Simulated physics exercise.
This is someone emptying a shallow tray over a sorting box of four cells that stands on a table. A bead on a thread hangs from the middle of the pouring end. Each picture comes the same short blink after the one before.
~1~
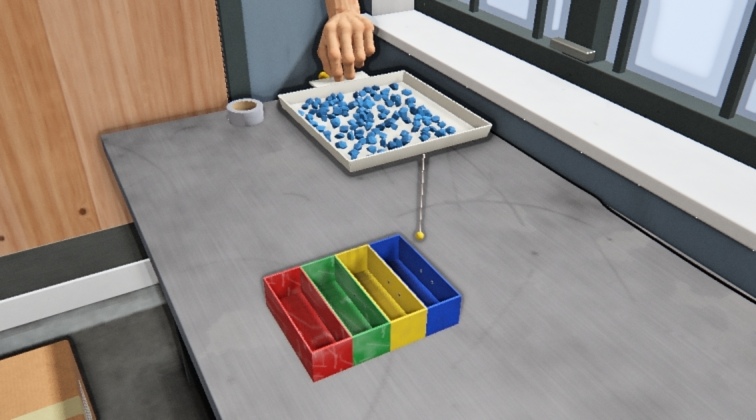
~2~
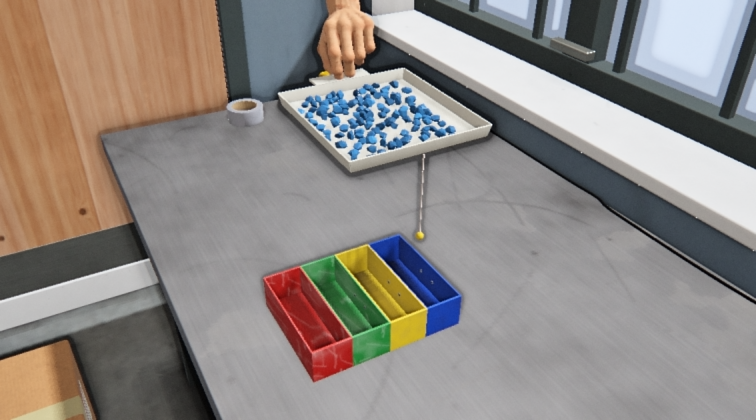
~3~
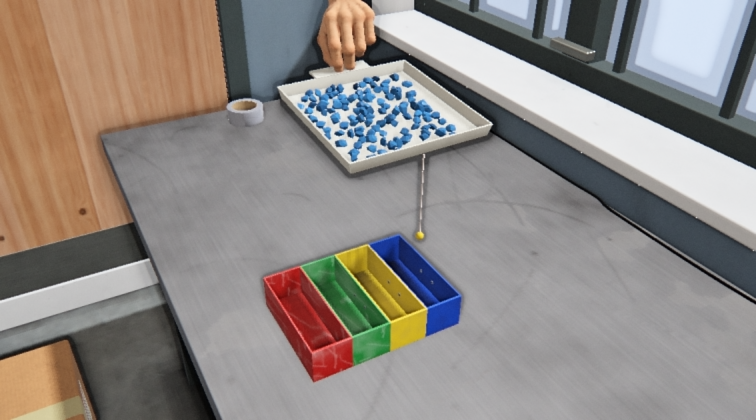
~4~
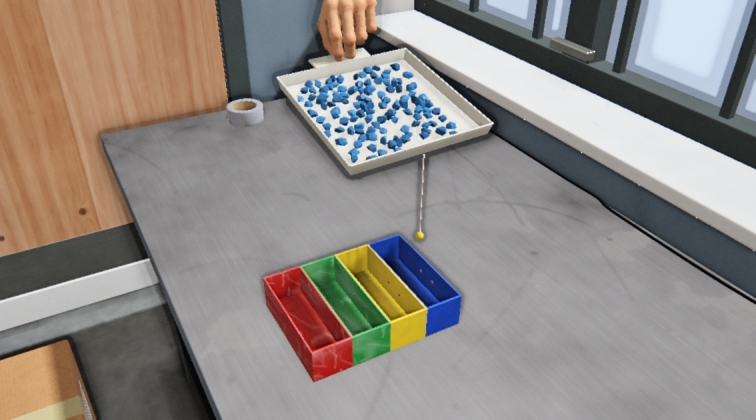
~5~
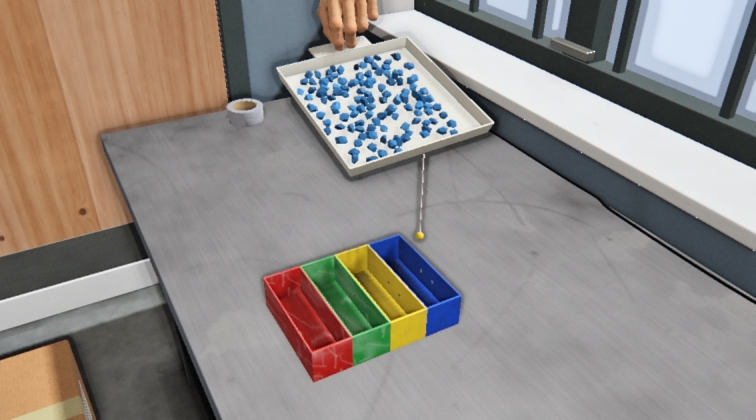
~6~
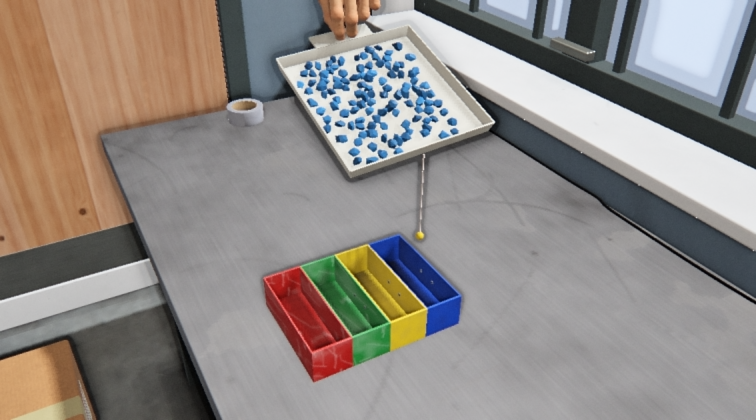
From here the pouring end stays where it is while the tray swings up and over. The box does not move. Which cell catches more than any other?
The yellow cell gets the most.
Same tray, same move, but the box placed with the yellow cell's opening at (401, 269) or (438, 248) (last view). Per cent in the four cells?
The first gives 90 %, the second 80 %.
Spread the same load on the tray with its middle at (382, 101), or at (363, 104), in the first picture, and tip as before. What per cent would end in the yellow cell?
In turn 40 and 40 in a hundred.
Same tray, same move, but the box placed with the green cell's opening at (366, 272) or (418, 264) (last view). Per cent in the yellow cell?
About 30 and 10 per cent.
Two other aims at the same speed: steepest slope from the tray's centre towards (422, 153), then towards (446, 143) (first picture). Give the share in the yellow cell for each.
First some 20, then 0 per cent.
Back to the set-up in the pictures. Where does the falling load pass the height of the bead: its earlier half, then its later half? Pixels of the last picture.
First near (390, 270), later near (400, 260).
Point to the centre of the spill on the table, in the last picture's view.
Around (470, 289).
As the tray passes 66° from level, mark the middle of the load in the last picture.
Roughly at (392, 146).
Just after the last frame, tray tipped steeply; almost all on the tray; just a few in the yellow cell; about a tenth falling or outside the box.
A moment on, tray tipped past a quarter turn; roughly a quarter on the tray; roughly a quarter in the yellow cell; about a tenth in the blue cell; about a tenth in the green cell; just a few in the red cell; roughly a quarter falling or outside the box.
Further on, tray tipped past a quarter turn; roughly half in the yellow cell; roughly a quarter in the blue cell; about a tenth in the green cell; just a few in the red cell; roughly a quarter falling or outside the box.
When it is over, tray tipped past a quarter turn; roughly half in the yellow cell; roughly a quarter in the blue cell; about a tenth in the green cell; just a few in the red cell; roughly a quarter outside the box.
